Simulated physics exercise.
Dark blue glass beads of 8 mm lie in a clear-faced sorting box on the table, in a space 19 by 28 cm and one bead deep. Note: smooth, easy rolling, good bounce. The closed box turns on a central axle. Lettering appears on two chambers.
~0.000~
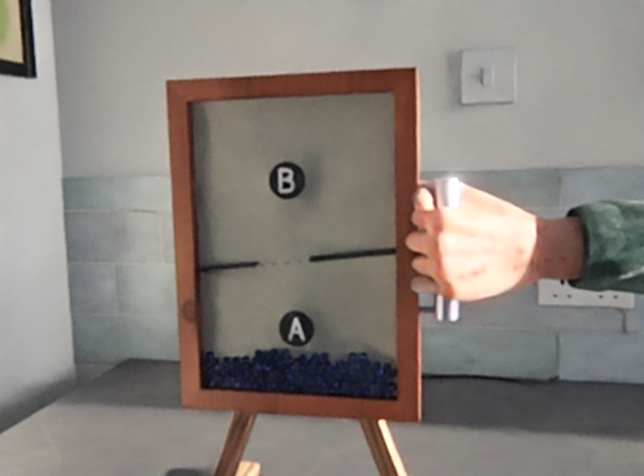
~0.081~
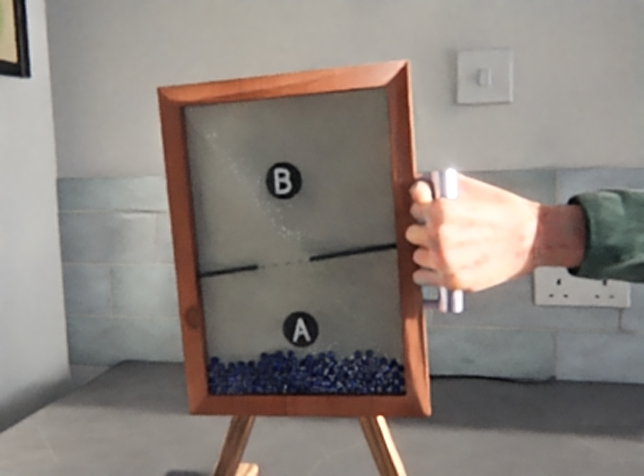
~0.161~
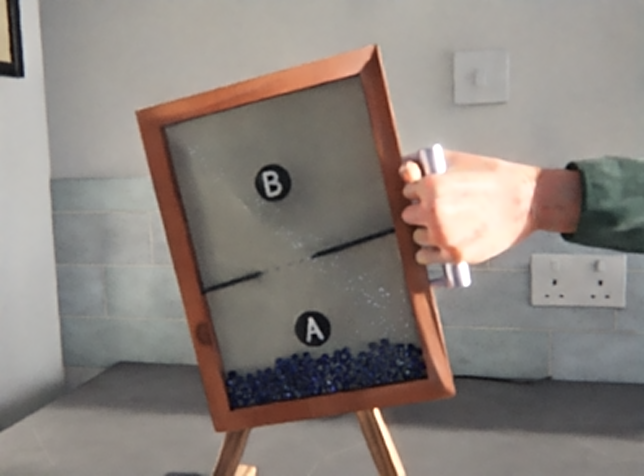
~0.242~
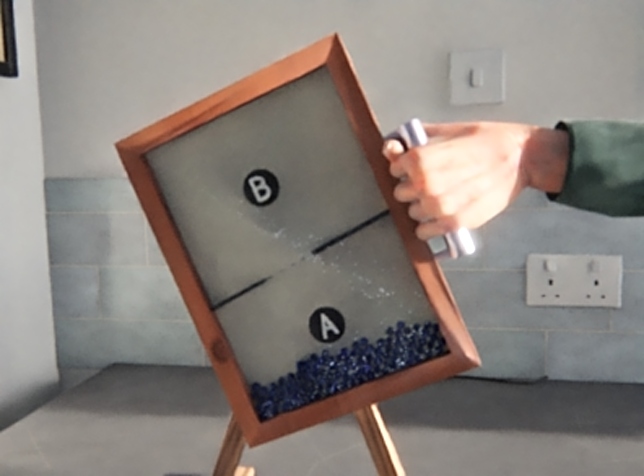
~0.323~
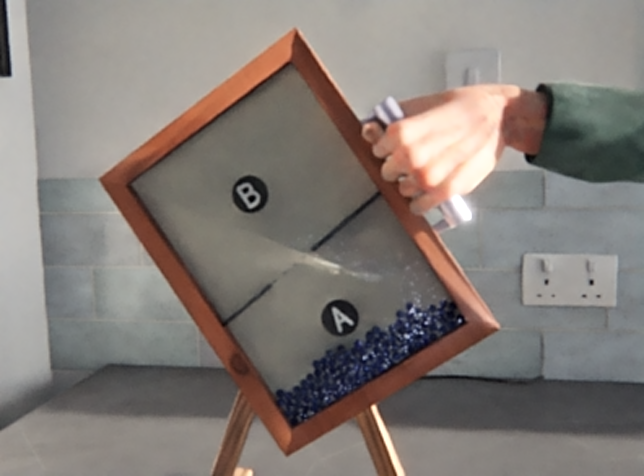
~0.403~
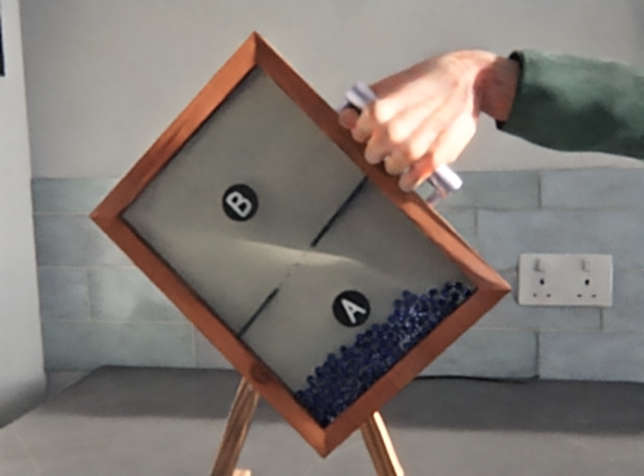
A hand turns the framed box anticlockwise, and the dark blue beads shift right.
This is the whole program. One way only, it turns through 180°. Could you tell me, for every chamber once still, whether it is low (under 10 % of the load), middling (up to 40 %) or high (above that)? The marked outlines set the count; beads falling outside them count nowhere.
A is low, B is high.
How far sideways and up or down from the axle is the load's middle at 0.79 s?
10 cm right, 5 cm below.
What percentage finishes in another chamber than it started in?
Roughly 100 per cent.
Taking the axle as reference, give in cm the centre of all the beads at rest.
The middle sits around 1 cm left of it and 12 cm below it.
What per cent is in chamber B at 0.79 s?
The share there is around 0 percent.
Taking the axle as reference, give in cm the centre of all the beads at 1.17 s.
Some 10 cm right and 2 cm above.
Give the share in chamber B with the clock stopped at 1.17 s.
I'd say some 0 in a hundred.
By 0.79 s, it stands 95° anticlockwise; the beads' middle is 10 cm right of and 5 cm below the centre; A 100 %.
By 1.17 s, it stands 145° anticlockwise; the beads' middle is 10 cm right of and 2 cm above the centre; A 100 %.
By 1.50 s, it stands 180° anticlockwise; the beads' middle is 2 cm right of and 1 cm below the centre; A 55 %, B 45 %.
Settled by 3.2 s, it stands 180° anticlockwise; A 0 %, B 100 %.
